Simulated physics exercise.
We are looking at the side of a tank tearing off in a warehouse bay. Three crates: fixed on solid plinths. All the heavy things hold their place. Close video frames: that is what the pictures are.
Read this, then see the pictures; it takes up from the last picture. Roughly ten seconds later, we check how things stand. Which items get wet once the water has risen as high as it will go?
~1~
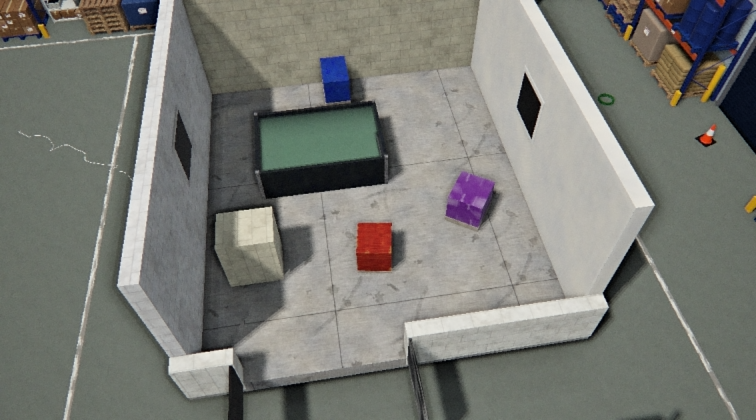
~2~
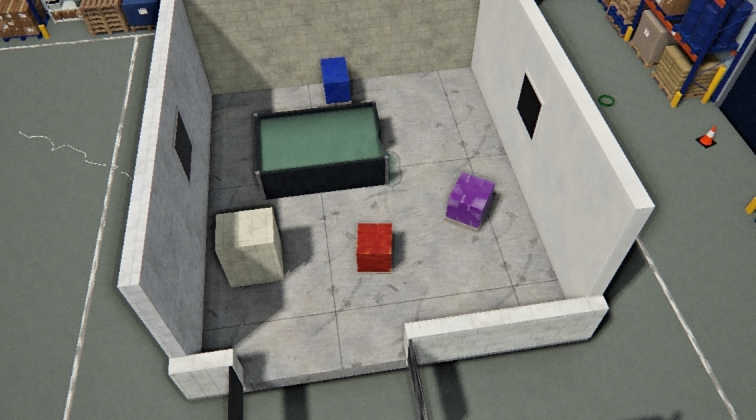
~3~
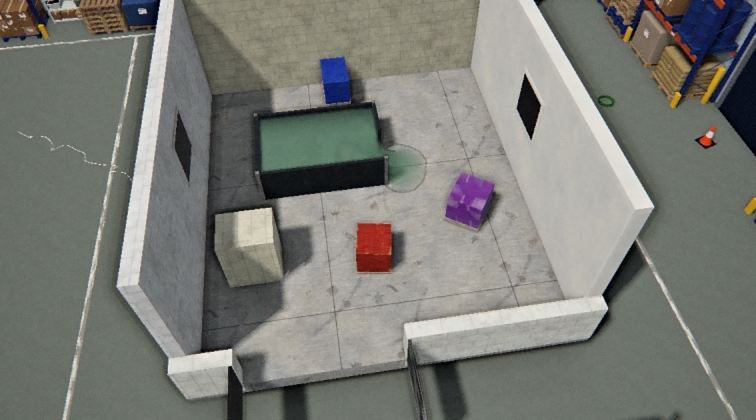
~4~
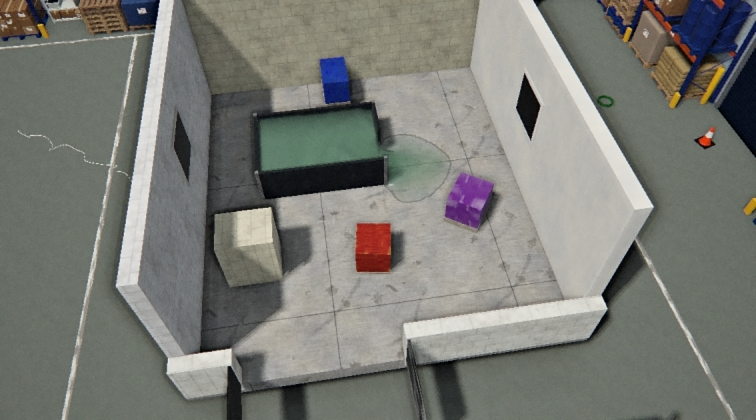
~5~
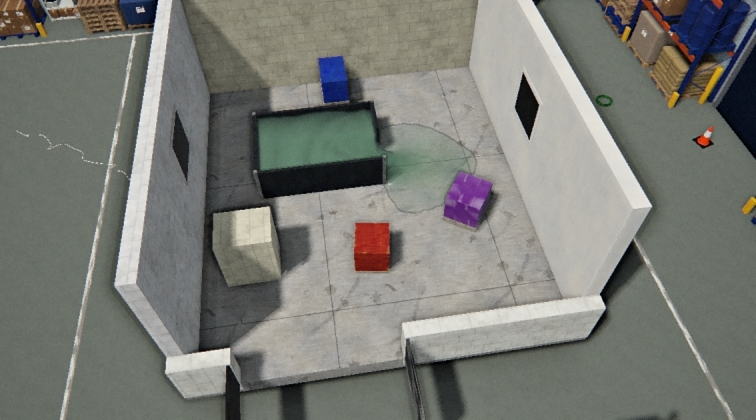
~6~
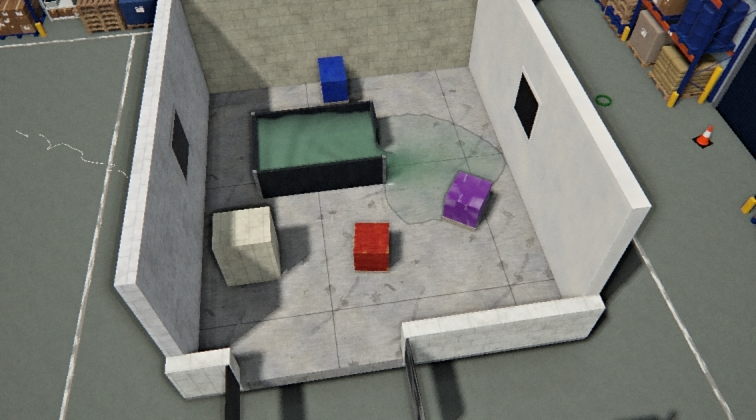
One by one: The purple crate will come out wet; the blue crate will come out dry; the red crate will come out wet.
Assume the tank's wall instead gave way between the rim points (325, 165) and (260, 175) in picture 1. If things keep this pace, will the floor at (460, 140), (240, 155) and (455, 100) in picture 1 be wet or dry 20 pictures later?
The first comes out untouched, the second soaked, the third untouched.
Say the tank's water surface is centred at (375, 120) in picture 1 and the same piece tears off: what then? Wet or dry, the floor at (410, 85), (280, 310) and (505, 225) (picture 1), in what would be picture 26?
Results in order - swamped, left untouched, swamped.
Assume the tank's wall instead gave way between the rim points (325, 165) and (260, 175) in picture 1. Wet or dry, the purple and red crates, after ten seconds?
In that case the purple one is never flooded and the red one is flooded.
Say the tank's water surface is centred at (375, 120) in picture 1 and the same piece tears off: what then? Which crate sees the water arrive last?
The red crate.
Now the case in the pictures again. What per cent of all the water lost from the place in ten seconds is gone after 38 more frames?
Around 35 percent.
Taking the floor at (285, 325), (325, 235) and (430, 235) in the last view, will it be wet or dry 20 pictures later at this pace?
First spot clear, second spot clear, third spot swamped.
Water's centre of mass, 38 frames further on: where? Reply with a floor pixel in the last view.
Near (388, 170) in the last view.
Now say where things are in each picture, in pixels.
The first picture shows still water in the water tank at (319, 138).
In the second picture, water pours out at (382, 159) and has run to (396, 182).
In the third picture, the front is at (420, 159), out from the gap at (381, 161).
In the fourth picture, water pours out at (381, 162) and has run to (447, 167).
In the fifth picture, the front is at (472, 165), out from the gap at (380, 161).
In the sixth picture, the front is at (500, 166), out from the gap at (379, 160).
A moment on, water covers 20 % of the floor; the purple crate water round its plinth, the blue crate not reached, the red crate not reached.
Next, water covers 30 % of the floor; the purple crate water round its plinth, the blue crate not reached, the red crate water round its plinth.
Then, water covers 45 % of the floor; the purple crate water round its plinth, the blue crate water round its plinth, the red crate water round its plinth.
Later, water covers 70 % of the floor; the purple crate water round its plinth, the blue crate water round its plinth, the red crate water round its plinth.
In the end, water covers 95 % of the floor; the purple crate was topped, the blue crate stayed above the water, the red crate was topped.
